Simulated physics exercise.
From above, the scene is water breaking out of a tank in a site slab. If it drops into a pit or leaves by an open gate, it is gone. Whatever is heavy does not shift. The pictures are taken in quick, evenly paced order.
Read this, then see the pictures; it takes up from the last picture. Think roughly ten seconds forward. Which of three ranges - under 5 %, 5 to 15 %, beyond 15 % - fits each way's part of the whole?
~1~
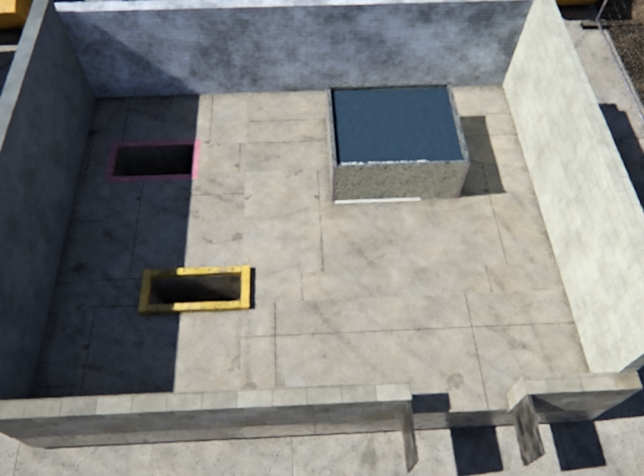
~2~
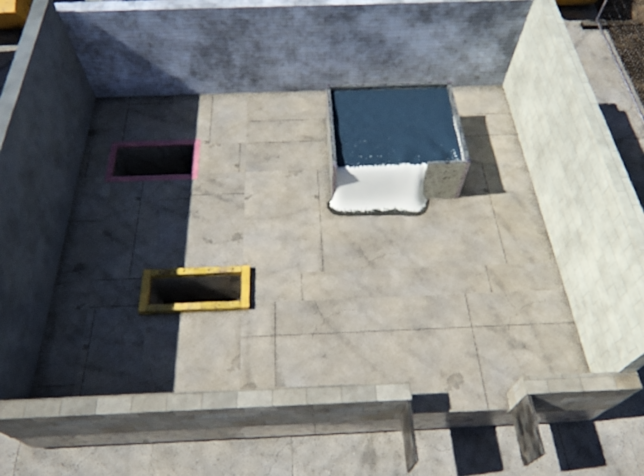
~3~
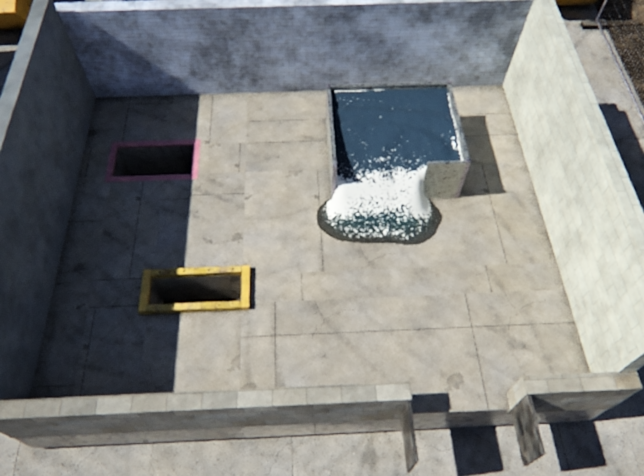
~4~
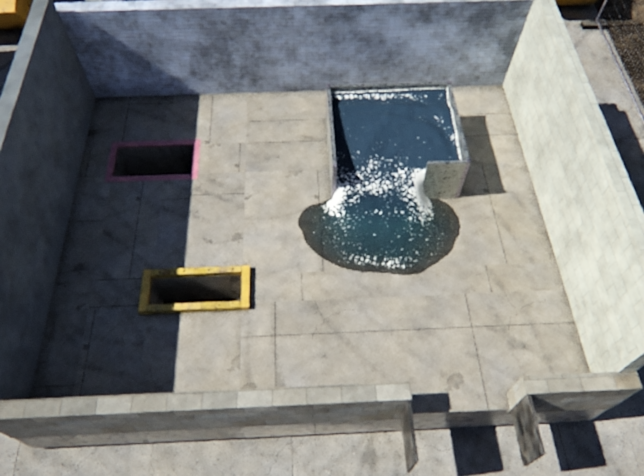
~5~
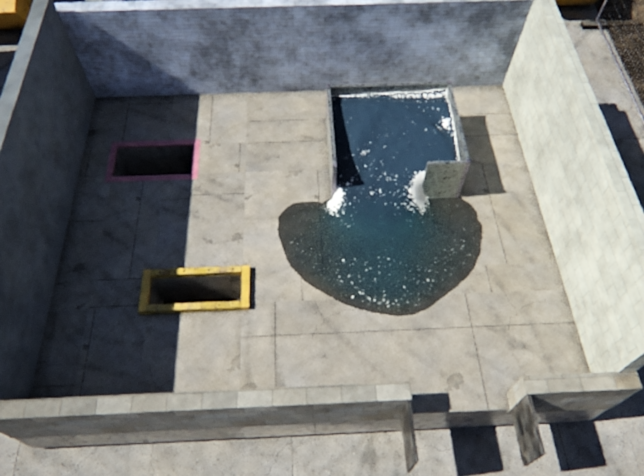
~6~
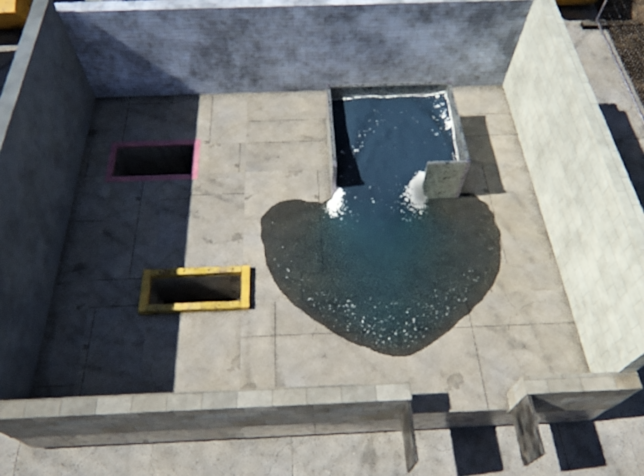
For the gate, beyond 15 %; for the yellow pit, under 5 %; for the pink pit, 5 to 15 %.
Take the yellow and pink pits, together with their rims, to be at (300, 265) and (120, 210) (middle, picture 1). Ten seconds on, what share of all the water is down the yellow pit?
Yellow: 15 %.
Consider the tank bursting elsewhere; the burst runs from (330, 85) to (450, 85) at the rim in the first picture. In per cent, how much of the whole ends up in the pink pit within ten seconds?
In percent, pink takes 25.
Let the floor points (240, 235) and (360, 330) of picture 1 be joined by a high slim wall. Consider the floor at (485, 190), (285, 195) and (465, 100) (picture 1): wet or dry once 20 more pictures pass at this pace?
In that order: Clear, under water, not flooded.
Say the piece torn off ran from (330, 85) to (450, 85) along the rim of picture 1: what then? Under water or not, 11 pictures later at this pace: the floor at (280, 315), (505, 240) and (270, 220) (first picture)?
First spot spared, second spot submerged, third spot spared.
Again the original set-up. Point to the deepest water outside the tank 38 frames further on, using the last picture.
Roughly at (79, 412).
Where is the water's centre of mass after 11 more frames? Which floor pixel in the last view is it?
Close to (367, 249).
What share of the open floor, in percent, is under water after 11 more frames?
I'd say 40 per cent.
A moment on, water covers 35 % of the floor; the gate 3 %, the yellow pit 0 %, the pink pit 0 %.
Next, water covers 40 % of the floor; the gate 10 %, the yellow pit 1 %, the pink pit 0 %.
Then, water covers 50 % of the floor; the gate 18 %, the yellow pit 1 %, the pink pit 0 %.
Later, water covers 70 % of the floor; the gate 26 %, the yellow pit 1 %, the pink pit 3 %.
In the end, water covers 95 % of the floor; the gate 32 %, the yellow pit 1 %, the pink pit 10 %.
